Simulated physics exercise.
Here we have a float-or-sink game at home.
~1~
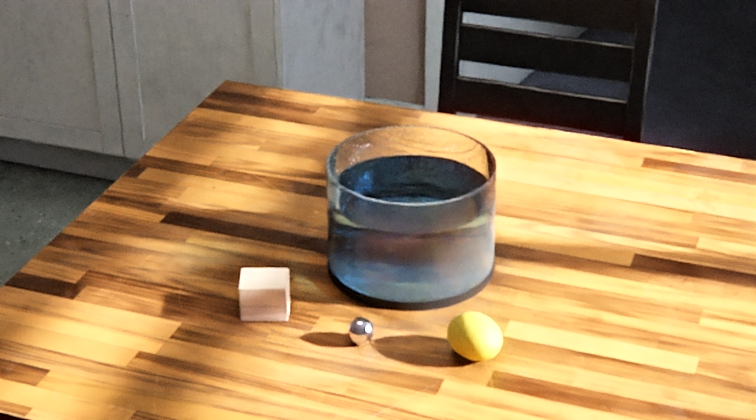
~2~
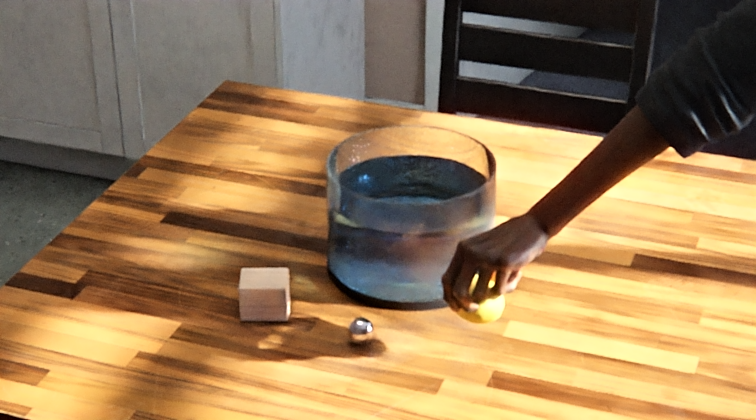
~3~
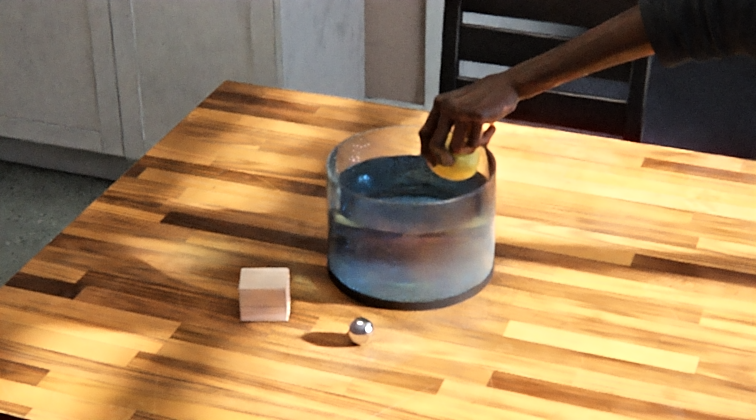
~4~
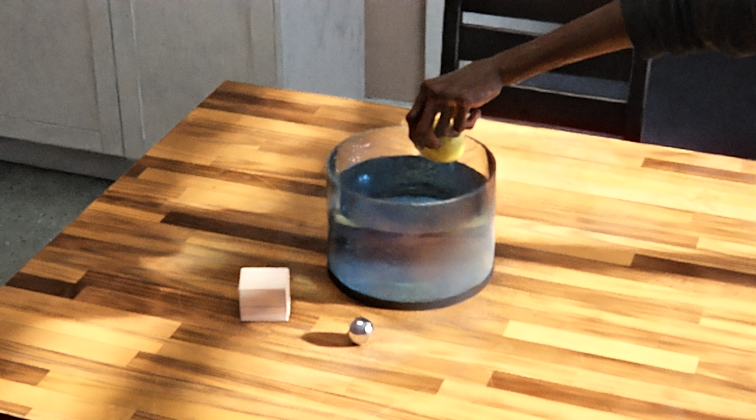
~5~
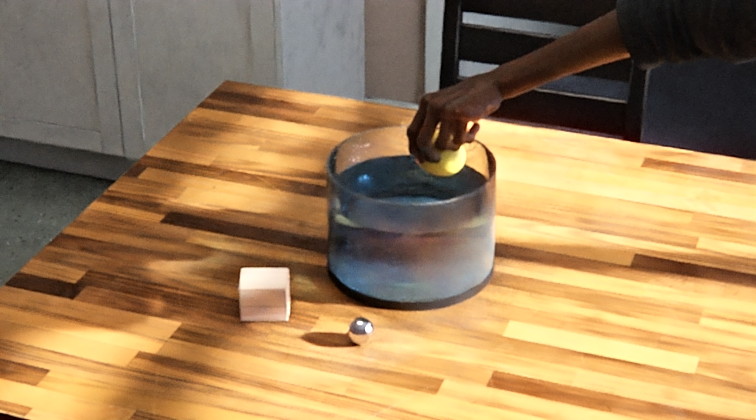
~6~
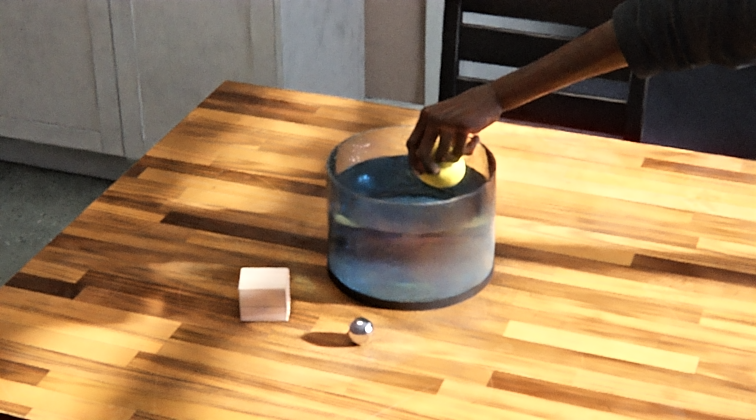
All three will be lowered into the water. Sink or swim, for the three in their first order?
From the left: It floats, it sinks, it floats.
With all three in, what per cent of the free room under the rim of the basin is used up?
I make it 14 per cent.
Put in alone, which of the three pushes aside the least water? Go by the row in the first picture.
The middle one.
Shortly, the lemon bobs at the top.
Then, the steel ball ends at the bottom.
At the finish, the wooden block bobs at the top; afloat, wooden block and lemon.
